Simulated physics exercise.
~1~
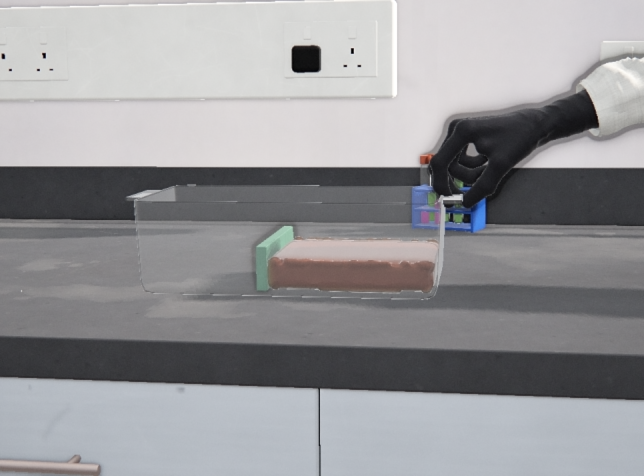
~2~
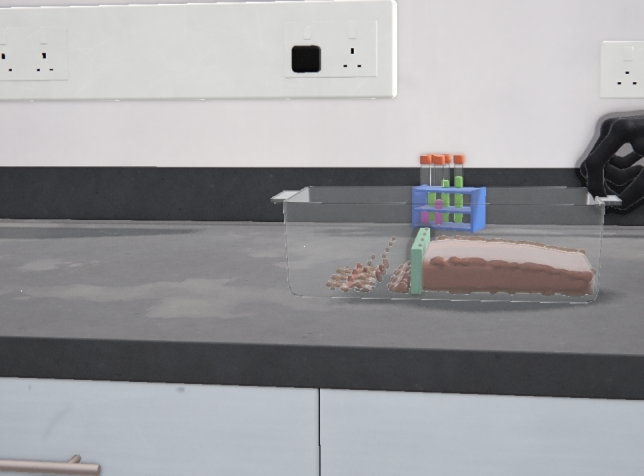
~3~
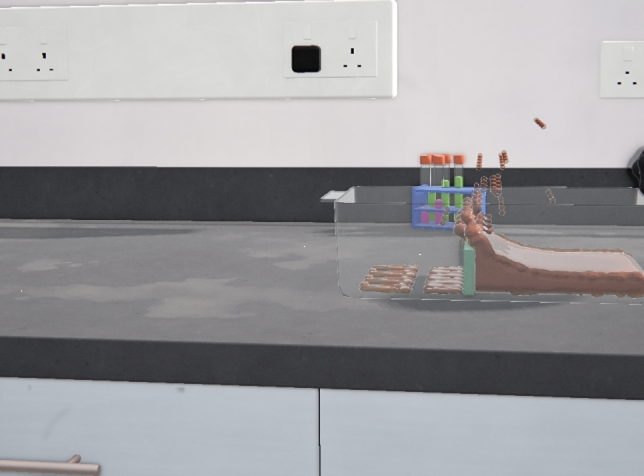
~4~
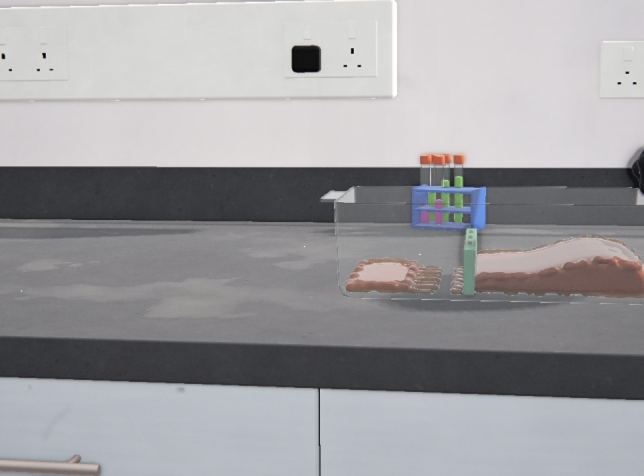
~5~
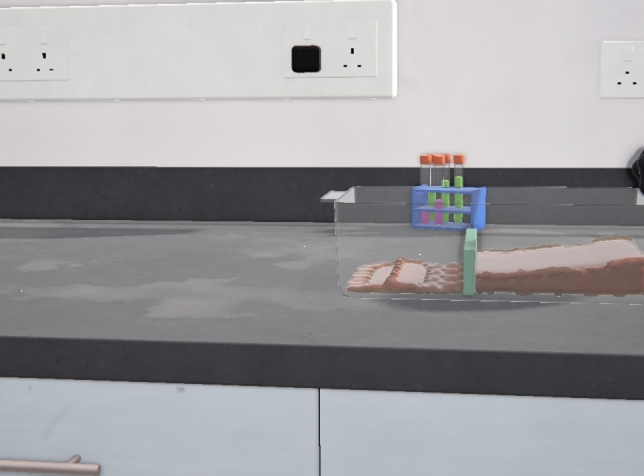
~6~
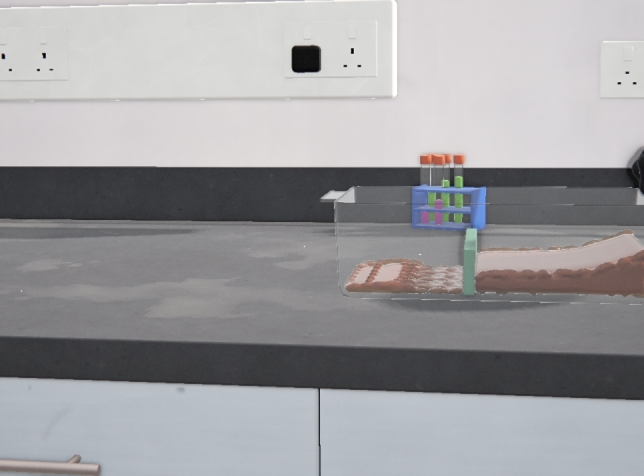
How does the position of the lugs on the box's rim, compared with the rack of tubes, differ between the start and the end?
At the start the lugs are farther left, with the right-hand one in front of the rack of tubes. By the end they have shifted well to the right with the box, so the left-hand one is just to the left of the rack.
